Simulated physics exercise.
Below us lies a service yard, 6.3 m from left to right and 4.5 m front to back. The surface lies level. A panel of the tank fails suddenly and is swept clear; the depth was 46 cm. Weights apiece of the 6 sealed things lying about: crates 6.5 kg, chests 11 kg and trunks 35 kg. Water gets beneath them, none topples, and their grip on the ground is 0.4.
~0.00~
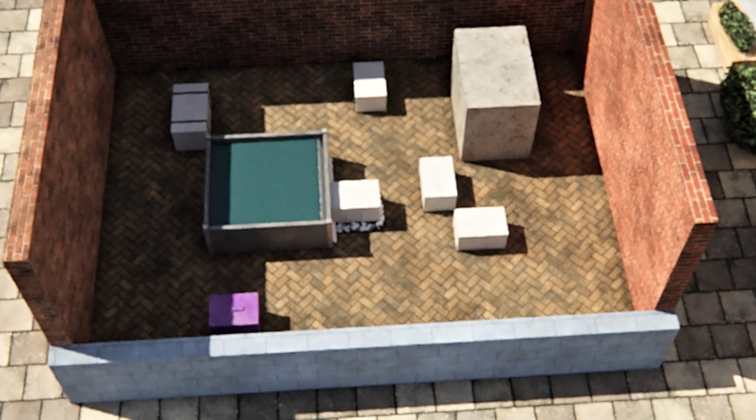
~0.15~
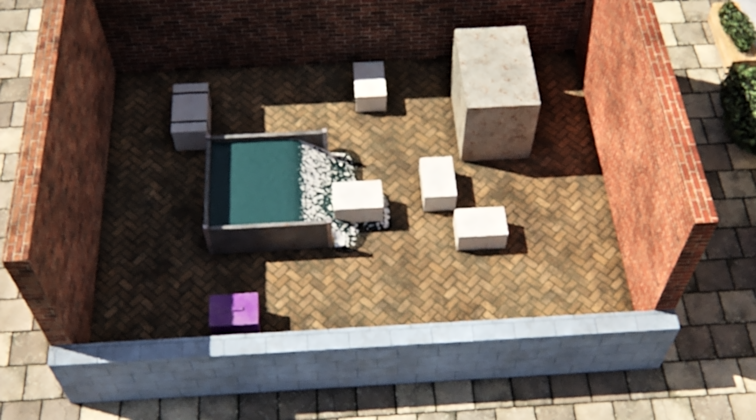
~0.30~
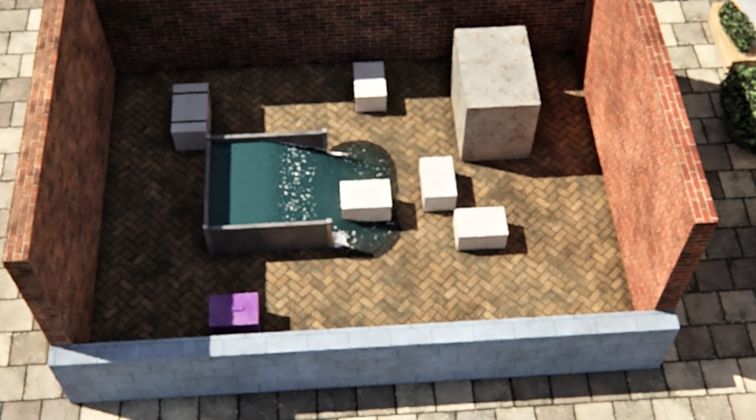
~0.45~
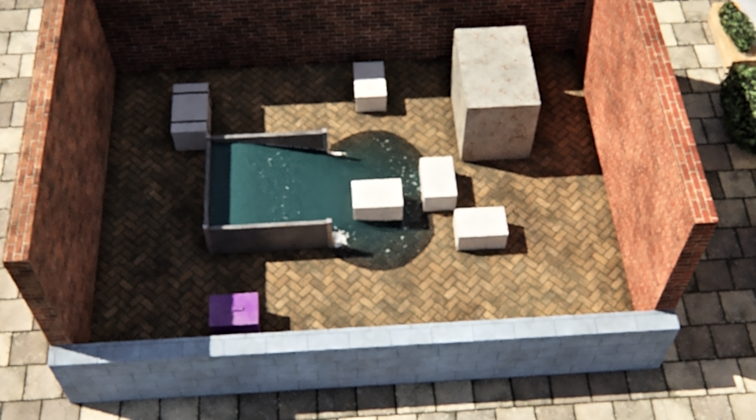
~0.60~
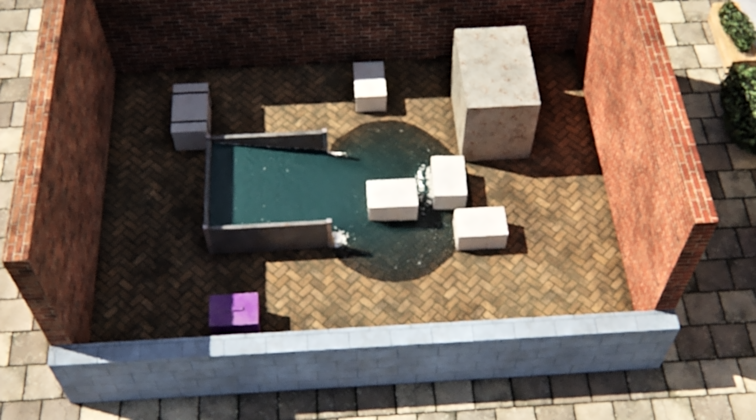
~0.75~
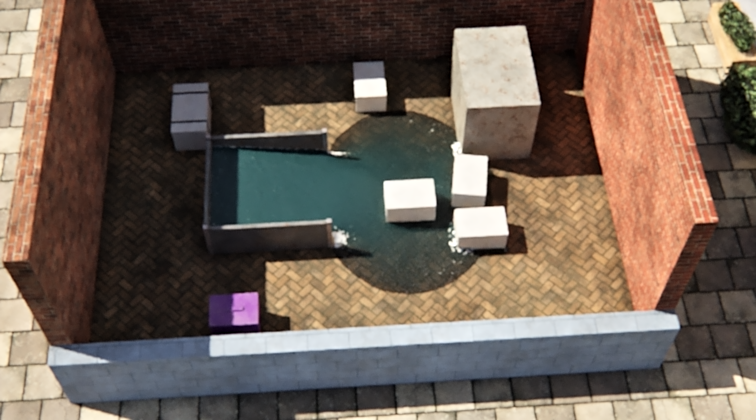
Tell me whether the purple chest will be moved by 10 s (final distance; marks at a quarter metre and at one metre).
Purple chest barely shifts.
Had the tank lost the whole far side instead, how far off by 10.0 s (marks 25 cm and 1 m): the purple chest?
Then the purple chest barely shifts.
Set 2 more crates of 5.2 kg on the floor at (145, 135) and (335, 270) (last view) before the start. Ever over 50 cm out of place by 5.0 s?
In that order: Short of it, under.
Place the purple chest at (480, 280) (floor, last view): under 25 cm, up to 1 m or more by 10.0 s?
It ends far away.
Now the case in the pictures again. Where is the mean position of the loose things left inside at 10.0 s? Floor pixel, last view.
At about (251, 239).
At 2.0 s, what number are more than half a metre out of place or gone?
3 of them.
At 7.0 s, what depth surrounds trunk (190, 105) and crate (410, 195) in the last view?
Roughly 1 and 3 cm.
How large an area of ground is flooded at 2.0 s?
About 13 m2.
After 2.0 s the purple chest is near (234, 309), 0.0 m from its start, aground; 3 afloat.
After 4.5 s the purple chest is near (234, 309), 0.0 m from its start, aground; 3 afloat.
After 7.0 s the purple chest is near (234, 309), 0.0 m from its start, aground; 2 afloat.
After 10.0 s the purple chest is near (234, 309), 0.0 m from its start, aground; 4 afloat.
